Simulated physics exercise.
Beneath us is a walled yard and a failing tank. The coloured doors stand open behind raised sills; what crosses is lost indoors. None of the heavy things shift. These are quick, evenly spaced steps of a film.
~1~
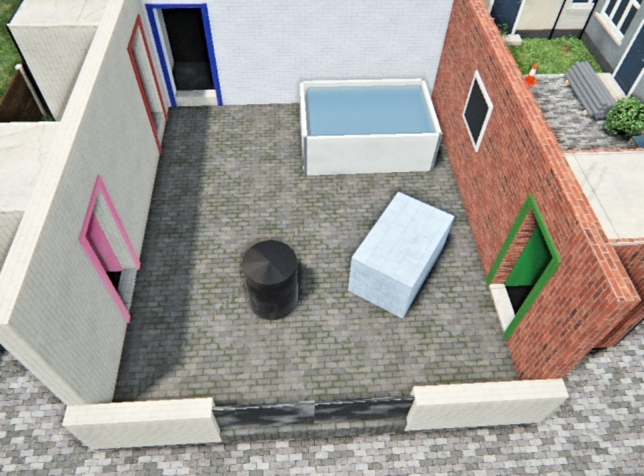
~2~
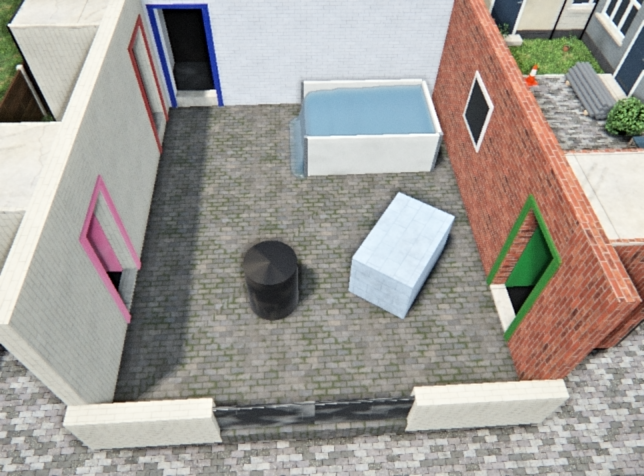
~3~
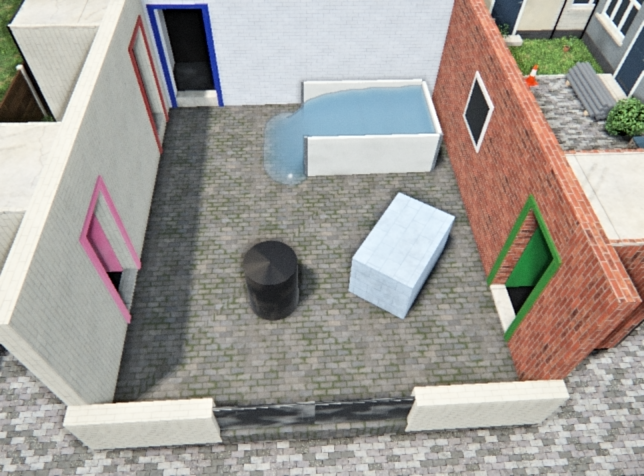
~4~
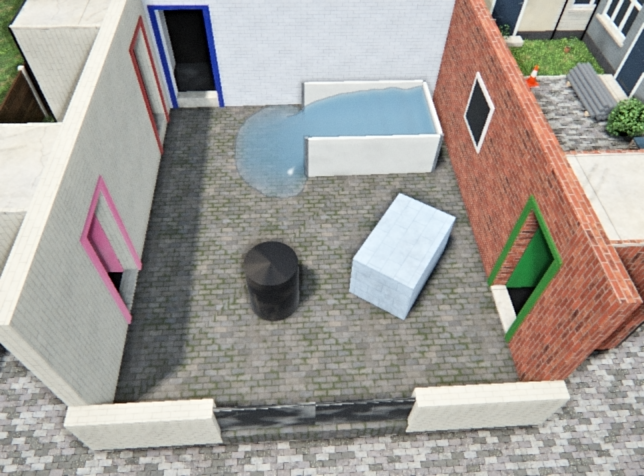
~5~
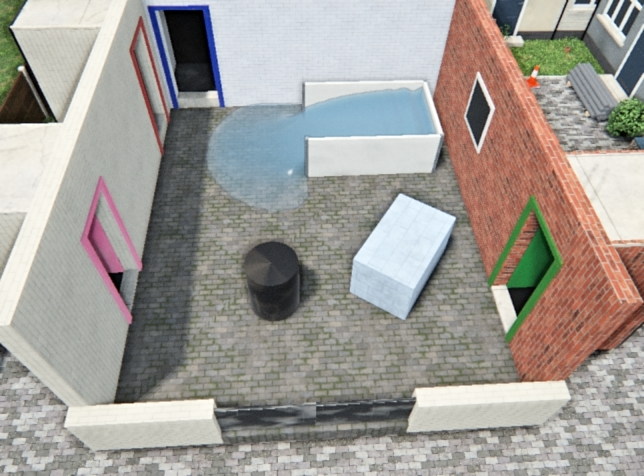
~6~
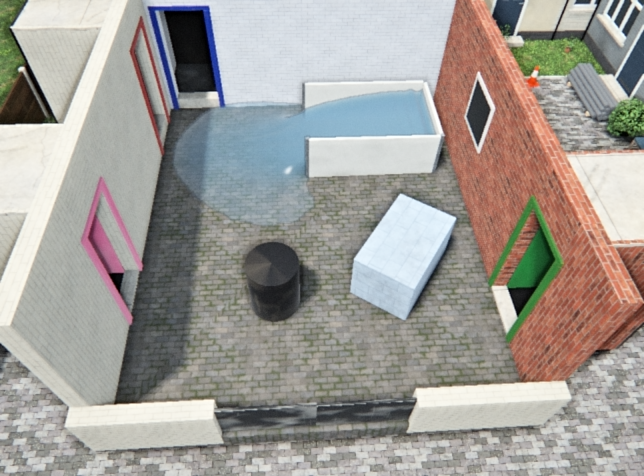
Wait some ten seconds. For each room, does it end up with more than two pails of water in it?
Room by room: The pink door: Yes; the red door: Yes; the blue door: Yes; the green door: Yes.
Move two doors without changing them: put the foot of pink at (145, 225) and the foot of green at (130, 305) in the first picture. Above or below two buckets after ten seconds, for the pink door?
What follows is that the pink door gets beyond it.
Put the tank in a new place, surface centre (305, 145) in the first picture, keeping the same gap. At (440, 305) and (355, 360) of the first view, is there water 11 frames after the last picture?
Spot one ends up left untouched, spot two left untouched.
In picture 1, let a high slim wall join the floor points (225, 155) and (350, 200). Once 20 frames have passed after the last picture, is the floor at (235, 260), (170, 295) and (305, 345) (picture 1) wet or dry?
Log, spots one to three: Swamped; swamped; spared.
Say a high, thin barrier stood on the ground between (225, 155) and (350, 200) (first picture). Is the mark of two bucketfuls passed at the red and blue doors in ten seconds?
Outcome: Red crosses the threshold; blue crosses the threshold.
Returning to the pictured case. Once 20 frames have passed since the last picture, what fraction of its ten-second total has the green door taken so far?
Roughly 0 per cent.
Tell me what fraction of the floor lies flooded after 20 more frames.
My guess is around 50 in a hundred.
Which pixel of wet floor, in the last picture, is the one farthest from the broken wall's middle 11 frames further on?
My guess is roughly (123, 365).
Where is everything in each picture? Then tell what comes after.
The first frame shows the open tank at (367, 110) is whole and still.
In the second frame, water pours out at (306, 135) and has run to (297, 175).
In the third frame, water pours out at (306, 136) and has run to (281, 115).
In the fourth frame, water pours out at (306, 138) and has run to (249, 120).
In the fifth frame, water pours out at (307, 138) and has run to (211, 166).
In the sixth frame, water pours out at (307, 139) and has run to (179, 146).
A moment on, water covers 30 % of the floor; the pink door not reached, the red door over two buckets in, the blue door wet at the sill, nothing in, the green door not reached.
Next, water covers 40 % of the floor; the pink door under two buckets in, the red door far over two buckets in, the blue door over two buckets in, the green door not reached.
Then, water covers 50 % of the floor; the pink door over two buckets in, the red door far over two buckets in, the blue door far over two buckets in, the green door not reached.
Later, water covers 80 % of the floor; the pink door over two buckets in, the red door far over two buckets in, the blue door far over two buckets in, the green door under two buckets in.
In the end, water covers 100 % of the floor; the pink door far over two buckets in, the red door far over two buckets in, the blue door far over two buckets in, the green door far over two buckets in.
